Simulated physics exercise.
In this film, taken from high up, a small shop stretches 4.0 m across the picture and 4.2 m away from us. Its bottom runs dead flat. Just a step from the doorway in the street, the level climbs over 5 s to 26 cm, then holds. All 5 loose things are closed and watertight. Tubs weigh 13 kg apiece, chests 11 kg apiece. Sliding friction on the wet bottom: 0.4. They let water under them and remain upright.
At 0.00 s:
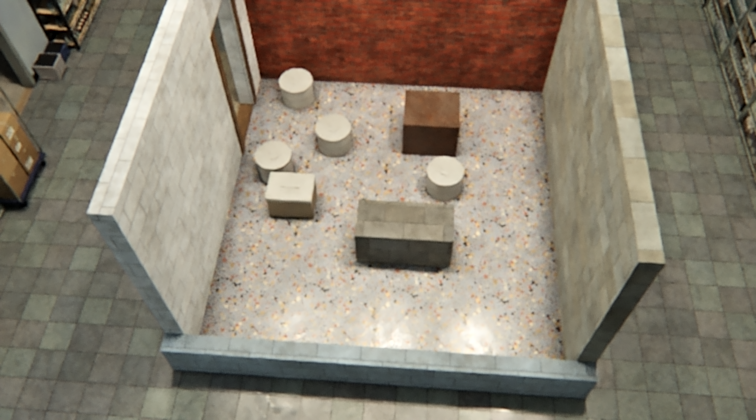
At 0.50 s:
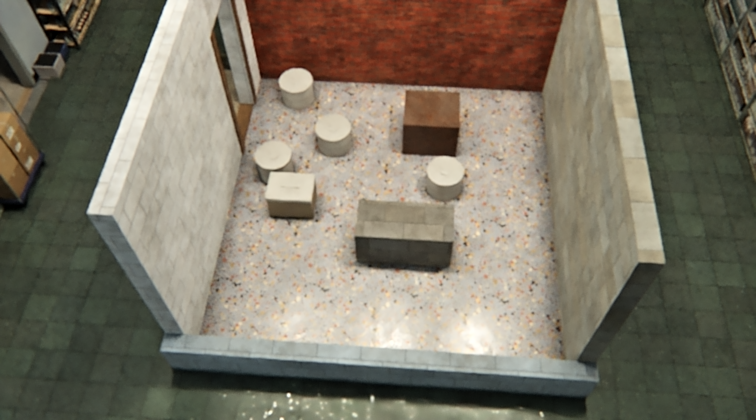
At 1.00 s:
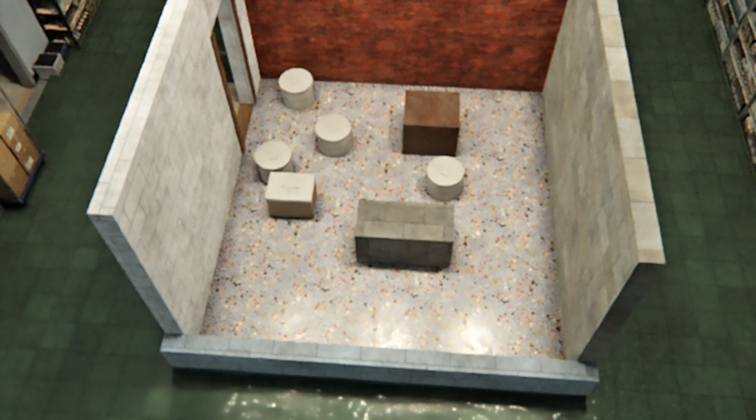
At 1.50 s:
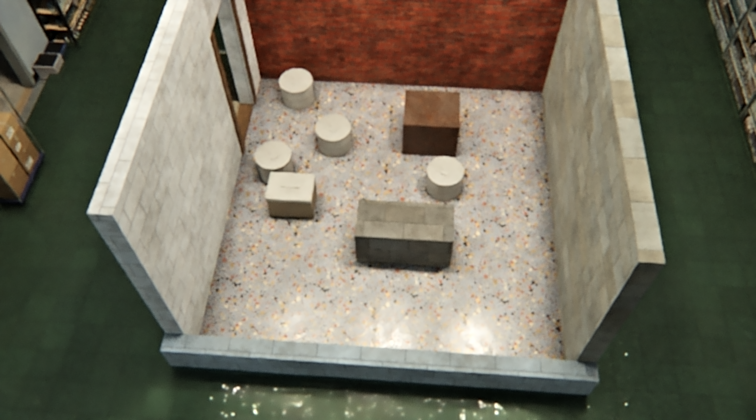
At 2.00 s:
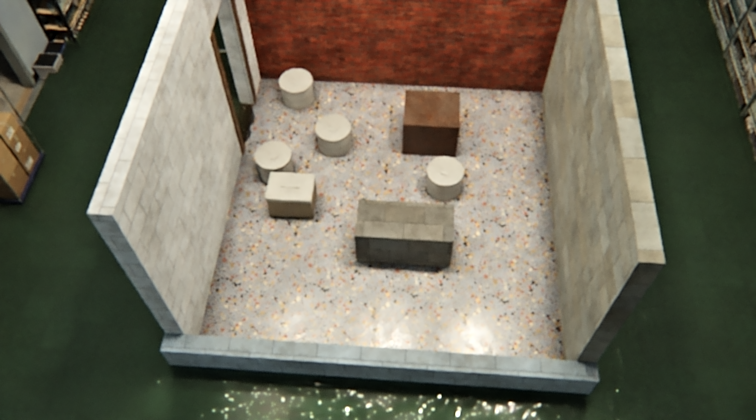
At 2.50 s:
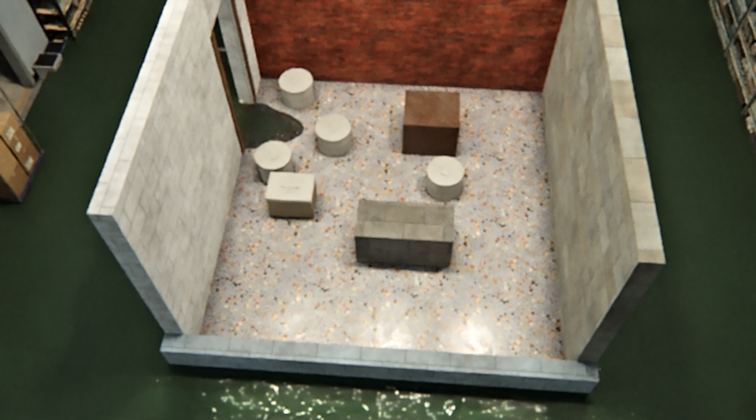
A small roofless room with a red brick back wall and a pale speckled floor is seen from high above by a still camera. Four whitish cylinders and a pale box stand around a brown block at the back and a long grey block nearer the front. Dark green water covers the tiles outside and deepens, glinting along the front, then a dark patch spreads in through the left doorway while the objects stay put.
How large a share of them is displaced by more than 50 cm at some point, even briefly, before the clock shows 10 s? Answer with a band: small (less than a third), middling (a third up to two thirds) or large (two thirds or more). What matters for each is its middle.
Middling.
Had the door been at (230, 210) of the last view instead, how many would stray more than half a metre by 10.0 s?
The count would be 2.
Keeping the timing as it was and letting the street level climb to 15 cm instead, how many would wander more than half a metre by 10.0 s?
Count: 0.
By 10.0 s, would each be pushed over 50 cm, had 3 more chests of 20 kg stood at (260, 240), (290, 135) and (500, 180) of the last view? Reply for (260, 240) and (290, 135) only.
First one stays within it, second one goes beyond it.
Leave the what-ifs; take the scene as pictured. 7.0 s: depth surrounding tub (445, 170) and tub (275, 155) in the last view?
Roughly 5 and 4 cm.
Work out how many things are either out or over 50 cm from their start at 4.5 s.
By my reckoning, 0.
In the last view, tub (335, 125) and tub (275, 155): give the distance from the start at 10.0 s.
They've ended up 350 cm and 0 cm away, in that order.
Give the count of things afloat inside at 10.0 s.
At that time, 2.
After 3.5 s 0 of 5 are over 50 cm from their spots; 0 afloat.
After 4.5 s 0 of 5 are over 50 cm from their spots; 0 afloat.
After 7.0 s 2 of 5 are over 50 cm from their spots; 1 afloat.
After 10.0 s 3 of 5 are over 50 cm from their spots, and 3 have been at some point; 2 afloat.
